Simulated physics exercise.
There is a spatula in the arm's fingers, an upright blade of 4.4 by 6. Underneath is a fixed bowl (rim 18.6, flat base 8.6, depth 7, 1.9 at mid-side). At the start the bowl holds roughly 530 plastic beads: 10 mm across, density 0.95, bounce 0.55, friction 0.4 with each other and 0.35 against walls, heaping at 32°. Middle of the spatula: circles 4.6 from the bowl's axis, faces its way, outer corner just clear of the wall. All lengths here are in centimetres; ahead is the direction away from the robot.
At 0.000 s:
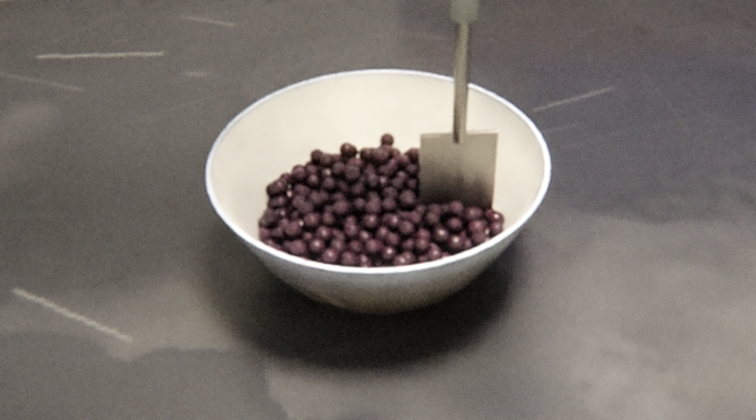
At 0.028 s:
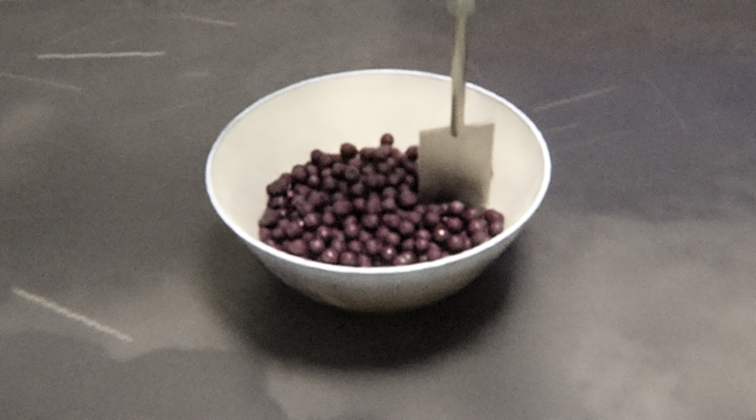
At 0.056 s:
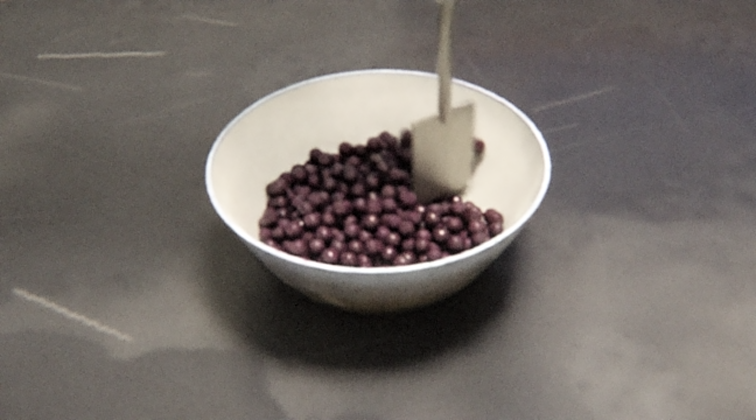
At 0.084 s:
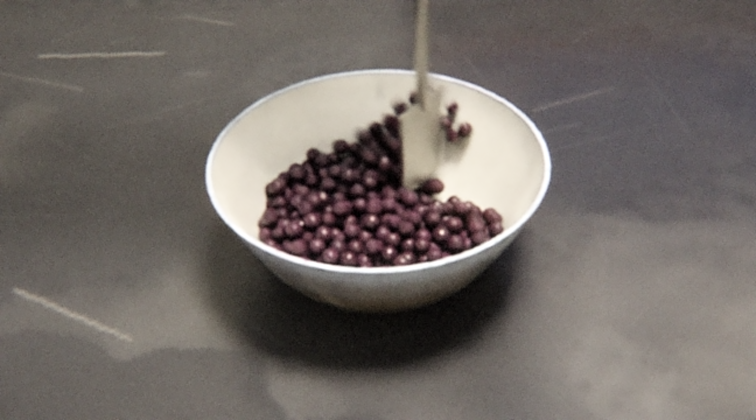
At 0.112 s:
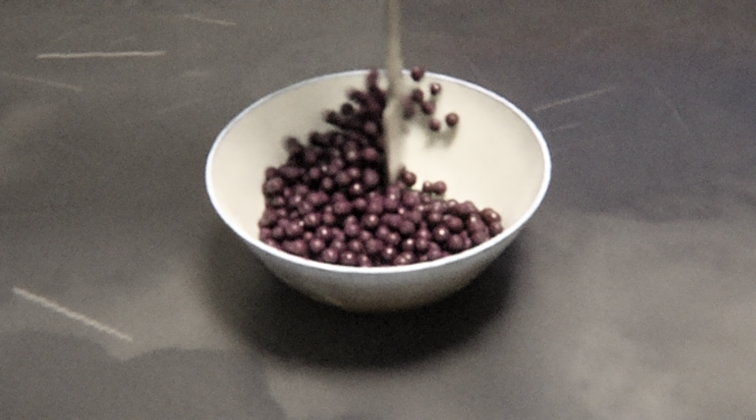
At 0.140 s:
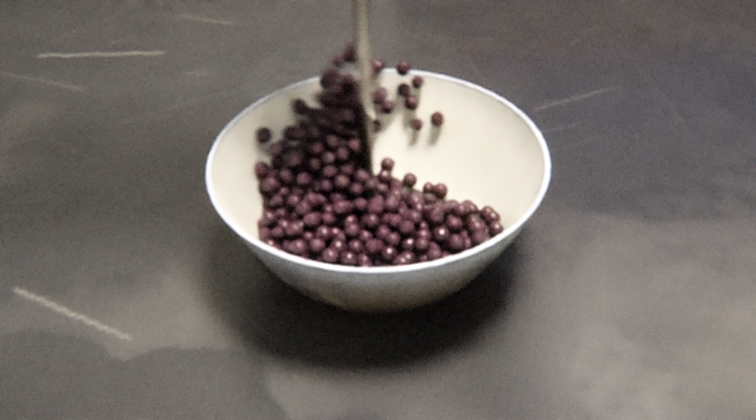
Small dark purple beads piling up along a white bowl's back left side as a flat metal spatula sweeps leftward through them.
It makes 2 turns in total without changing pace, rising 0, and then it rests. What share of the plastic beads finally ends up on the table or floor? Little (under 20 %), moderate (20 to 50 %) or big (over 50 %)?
Moderate.
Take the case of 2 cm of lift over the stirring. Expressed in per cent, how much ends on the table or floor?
It comes to some 15 per cent.
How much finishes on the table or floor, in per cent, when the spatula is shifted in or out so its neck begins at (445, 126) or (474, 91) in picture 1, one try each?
About 20 and 20 per cent.
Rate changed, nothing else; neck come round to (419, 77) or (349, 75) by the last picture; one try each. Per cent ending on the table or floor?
Some 10 and 40 %.
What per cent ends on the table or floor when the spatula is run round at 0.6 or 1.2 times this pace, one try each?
It would be some 10 and 40 percent respectively.
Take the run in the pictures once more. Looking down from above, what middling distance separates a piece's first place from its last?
Distance: Close to 10 cm.
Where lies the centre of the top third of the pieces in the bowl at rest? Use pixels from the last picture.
(425, 180).
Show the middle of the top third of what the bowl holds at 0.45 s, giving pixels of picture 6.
The top third is centred near (483, 181) in the last picture.
After 0.45 s, 339° round, highest piece 10 above the table; 456 in the bowl, 47 on the table or floor, 26 in flight or on the tool.
After 0.76 s, 222° round, highest piece 9 above the table; 392 in the bowl, 118 on the table or floor, 19 in flight or on the tool.
After 1.11 s, 0° round, highest piece 7 above the table; 362 in the bowl, 166 on the table or floor, 1 in flight or on the tool.
After 1.81 s, 0° round, highest piece 6 above the table; 362 in the bowl, 167 on the table or floor.
In the end, 362 in the bowl, 167 on the table or floor. That is 32 % on the table or floor.
